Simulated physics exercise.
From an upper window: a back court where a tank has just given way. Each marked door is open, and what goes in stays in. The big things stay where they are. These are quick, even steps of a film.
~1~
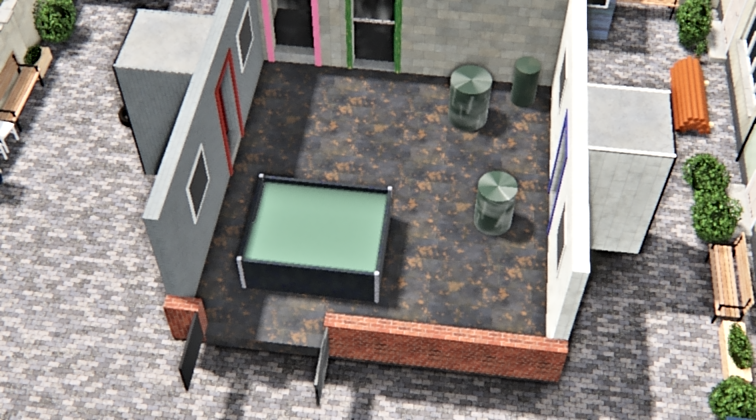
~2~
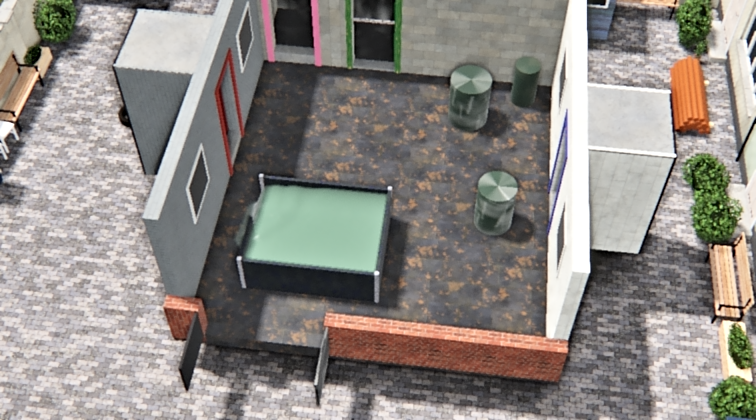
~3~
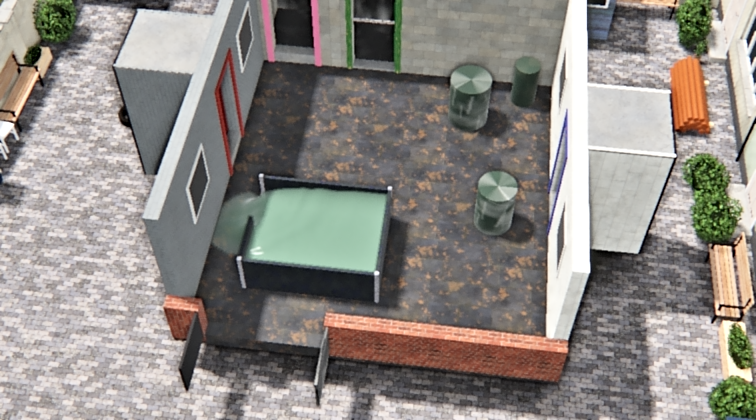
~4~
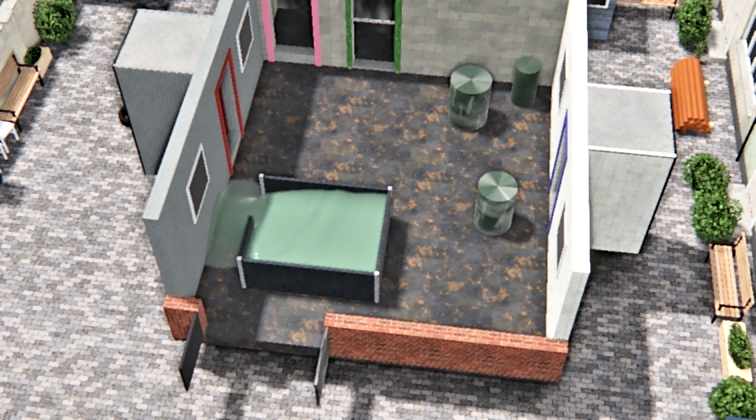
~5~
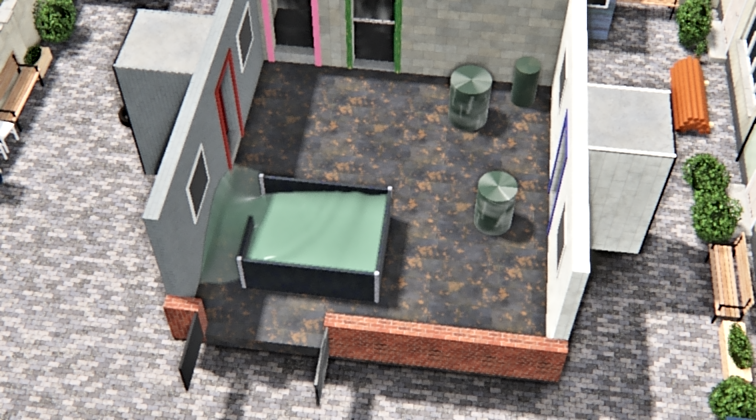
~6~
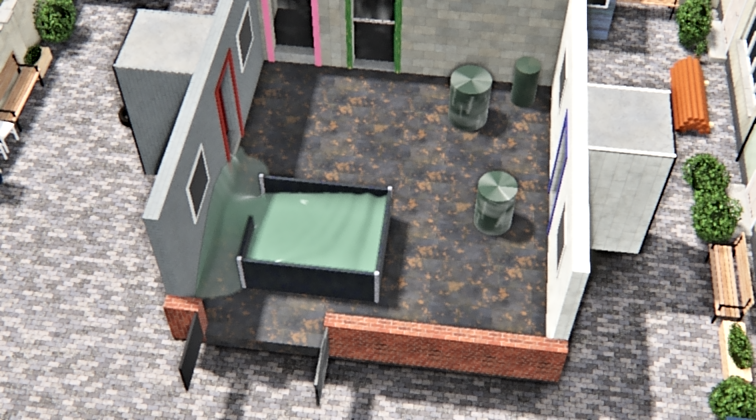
Green water pours from the tank's left side, reaches the grey wall and spreads along it.
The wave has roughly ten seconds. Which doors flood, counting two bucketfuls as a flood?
In the end: The pink door stays under that; the red door stays under that; the green door takes more than that; the blue door stays under that.
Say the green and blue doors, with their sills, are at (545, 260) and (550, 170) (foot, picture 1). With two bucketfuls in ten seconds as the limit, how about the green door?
In short: The green one holds.
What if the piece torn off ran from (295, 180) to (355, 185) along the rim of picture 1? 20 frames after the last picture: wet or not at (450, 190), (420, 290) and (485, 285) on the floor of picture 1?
In turn: Clear, clear, not flooded.
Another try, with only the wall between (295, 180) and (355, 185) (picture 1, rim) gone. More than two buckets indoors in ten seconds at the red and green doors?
My reading: The red door stays under, the green door is over.
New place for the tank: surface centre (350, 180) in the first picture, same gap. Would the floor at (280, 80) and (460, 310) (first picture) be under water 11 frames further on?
In that order: Under water, free of water.
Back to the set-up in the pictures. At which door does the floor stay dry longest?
The door marked blue.
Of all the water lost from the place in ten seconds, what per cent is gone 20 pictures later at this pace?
Near 45 in a hundred.
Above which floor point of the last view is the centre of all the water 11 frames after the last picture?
Close to (293, 224).
A moment on, water covers 20 % of the floor; the pink door not reached, the red door under two buckets in, the green door not reached, the blue door not reached.
Next, water covers 30 % of the floor; the pink door wet at the sill, nothing in, the red door under two buckets in, the green door wet at the sill, nothing in, the blue door not reached.
Then, water covers 40 % of the floor; the pink door under two buckets in, the red door under two buckets in, the green door over two buckets in, the blue door not reached.
Later, water covers 65 % of the floor; the pink door under two buckets in, the red door under two buckets in, the green door over two buckets in, the blue door wet at the sill, nothing in.
In the end, water covers 95 % of the floor; the pink door under two buckets in, the red door under two buckets in, the green door over two buckets in, the blue door wet at the sill, nothing in.
